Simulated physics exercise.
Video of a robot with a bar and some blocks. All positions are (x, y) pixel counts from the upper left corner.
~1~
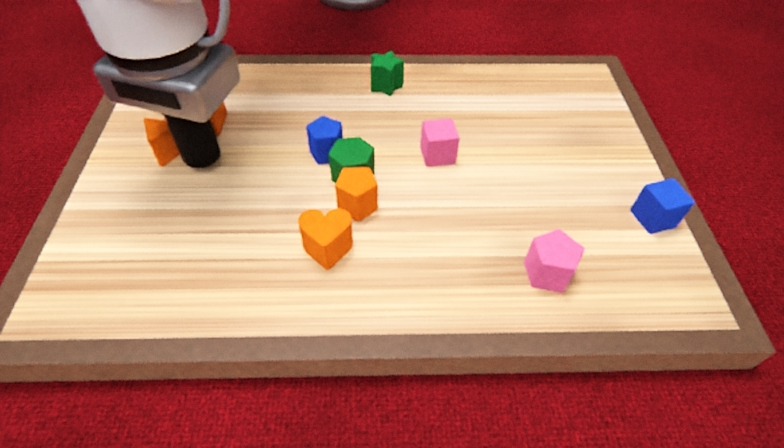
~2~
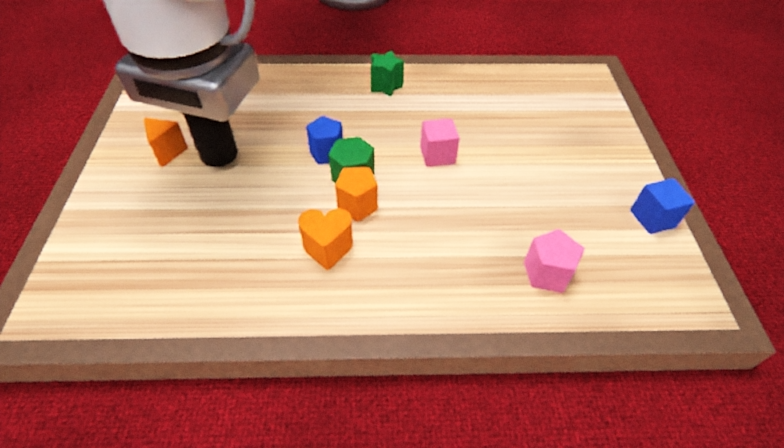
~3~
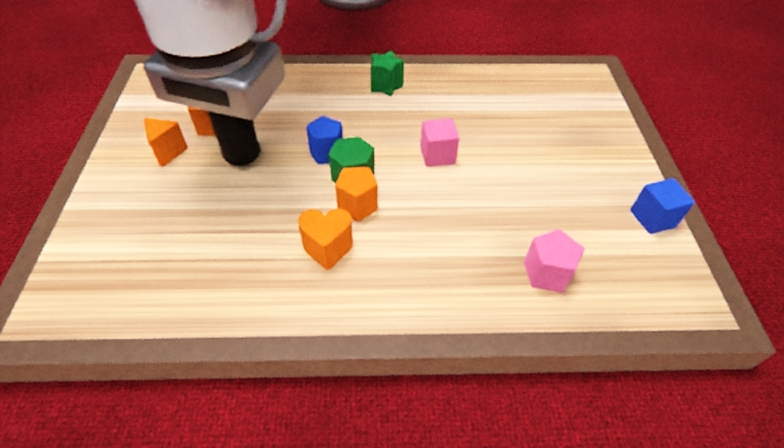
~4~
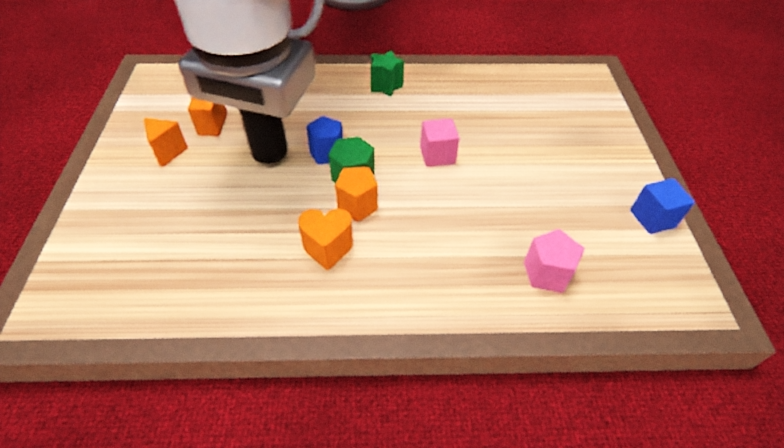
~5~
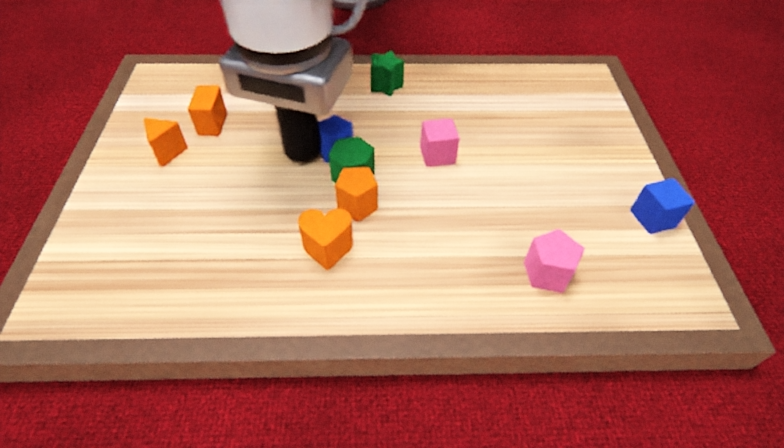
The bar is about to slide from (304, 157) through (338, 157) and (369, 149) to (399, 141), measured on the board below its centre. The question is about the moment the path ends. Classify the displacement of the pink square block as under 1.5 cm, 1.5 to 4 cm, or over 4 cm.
Ends under 1.5 cm away.
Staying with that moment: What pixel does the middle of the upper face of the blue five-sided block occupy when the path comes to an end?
Answer: (432, 109).
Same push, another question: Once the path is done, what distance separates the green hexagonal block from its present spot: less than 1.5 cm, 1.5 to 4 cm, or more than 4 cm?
Movement: 1.5 to 4 cm.
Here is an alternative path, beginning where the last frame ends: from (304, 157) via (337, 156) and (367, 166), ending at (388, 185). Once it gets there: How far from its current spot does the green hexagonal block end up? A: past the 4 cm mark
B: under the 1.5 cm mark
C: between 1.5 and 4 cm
A - past the 4 cm mark.
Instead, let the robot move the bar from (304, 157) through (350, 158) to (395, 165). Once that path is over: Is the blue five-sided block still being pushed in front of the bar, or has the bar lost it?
The block gets away.
On the path given first. One third of the way, bar at (338, 149); blue five-sided block at (369, 122), turned 15° anticlockwise; green hexagonal block at (361, 153), turned 20° clockwise.
Two thirds of the way, bar at (369, 141); blue five-sided block at (401, 117); green hexagonal block at (371, 152), turned 45° clockwise.
At the end, bar at (400, 132); blue five-sided block at (432, 109); green hexagonal block at (371, 152), turned 45° clockwise; orange five-sided block not moved; pink square block at (453, 129), turned 45° clockwise.
